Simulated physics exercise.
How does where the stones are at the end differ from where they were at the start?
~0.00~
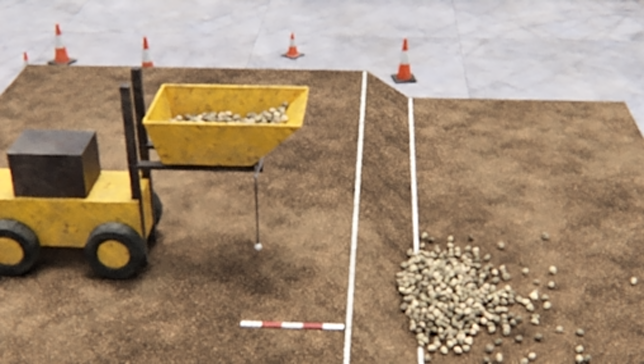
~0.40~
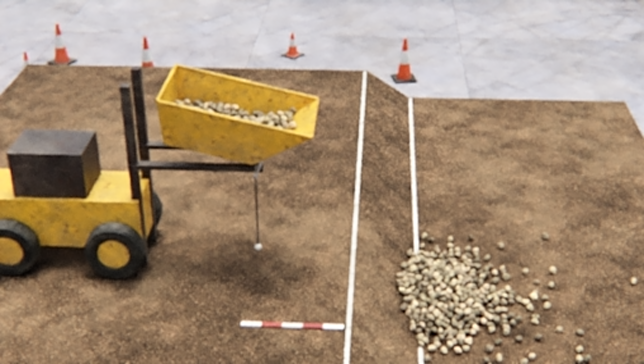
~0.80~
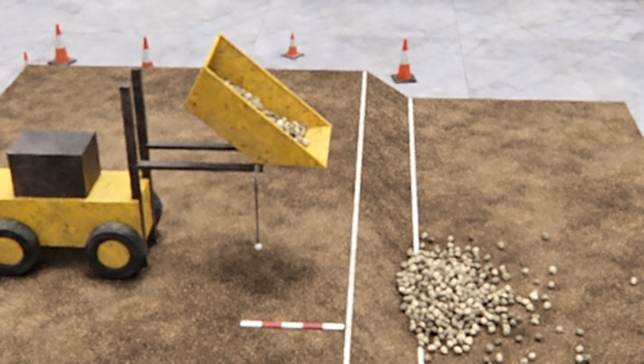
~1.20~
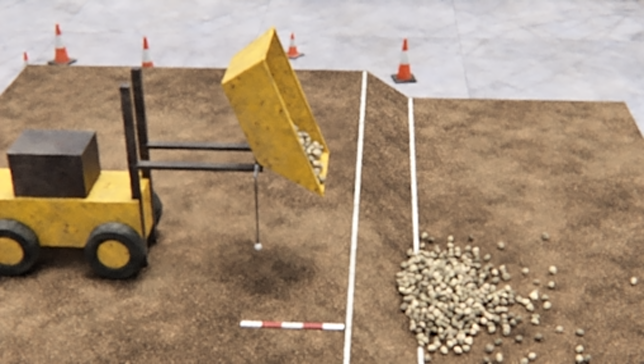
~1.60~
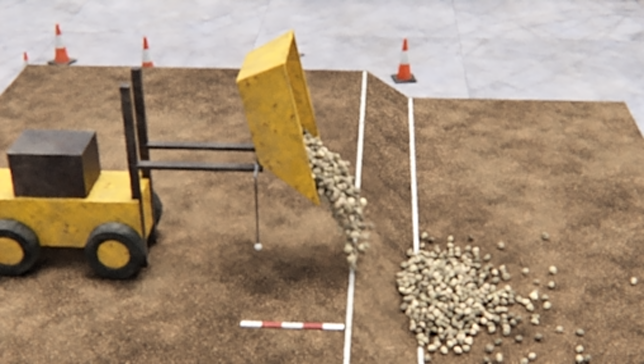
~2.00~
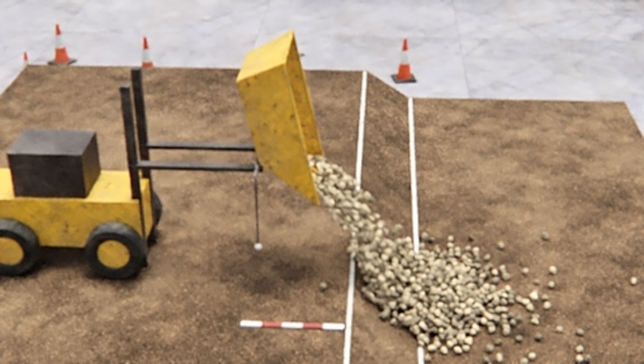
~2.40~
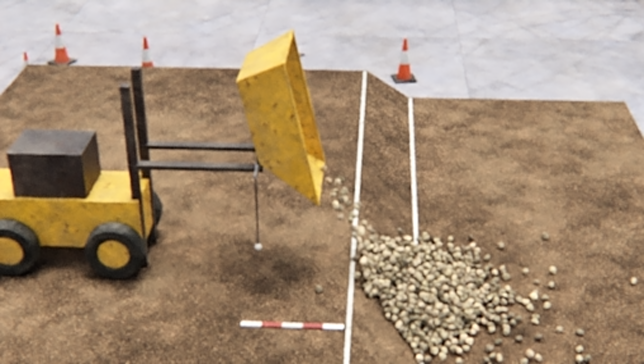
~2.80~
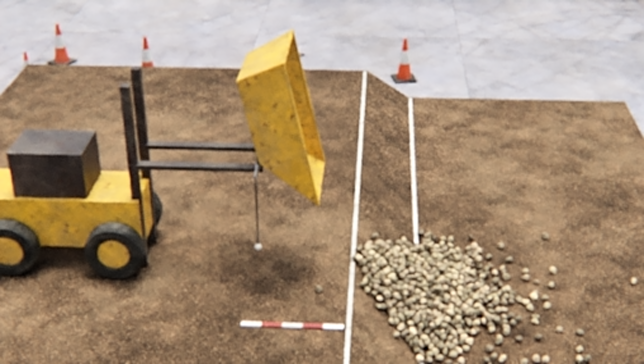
At the start, some stones were in the raised yellow skip and the rest lay in a heap around the foot of the slope. By the end they were all on the ground, lower and farther right overall, in one bigger heap reaching up the slope.
On a stretch of brown dirt with a short slope, a yellow forklift tipped its raised skip forward until the pale stones poured out to the right, joining an earlier heap and leaving the skip empty above one larger pile spread up the slope.
